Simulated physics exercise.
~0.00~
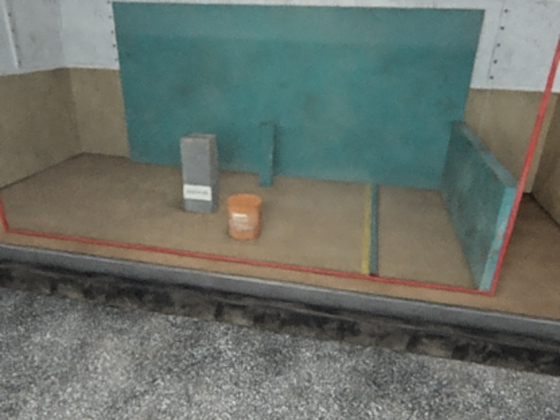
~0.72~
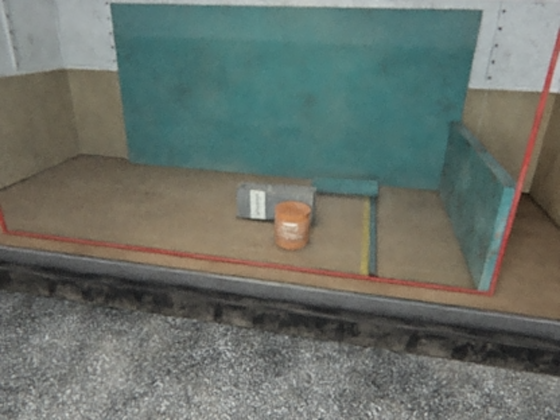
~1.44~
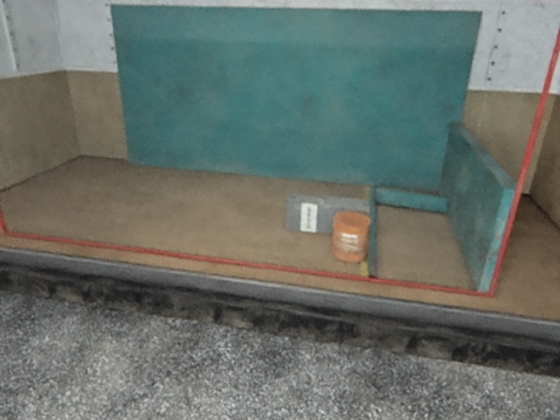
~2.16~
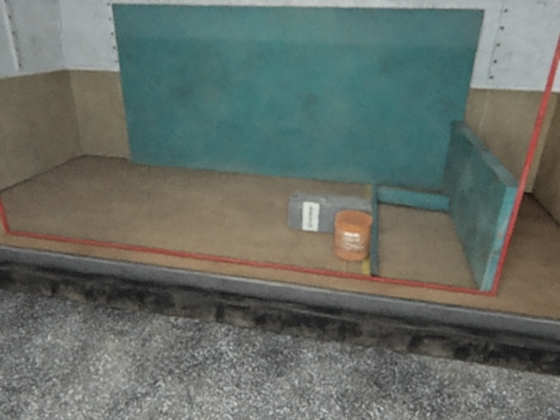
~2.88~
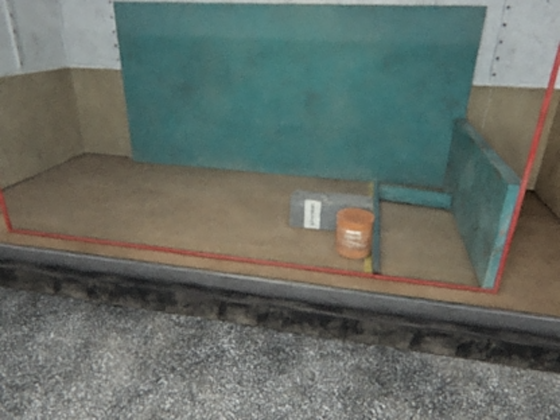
A large teal panel stands against the back wall of a shallow bay with a brown floor, seen from the front and slightly above by a gently swaying camera. A grey tall box with a white label and a thin teal roll stand upright left of centre, with an orange bucket in front between them, left of a yellow line on the floor. The box and roll topple onto their sides as all three shift right. They slide farther right, the roll crossing the line. Finally they rest, the roll beyond the line, the box and bucket short of it.
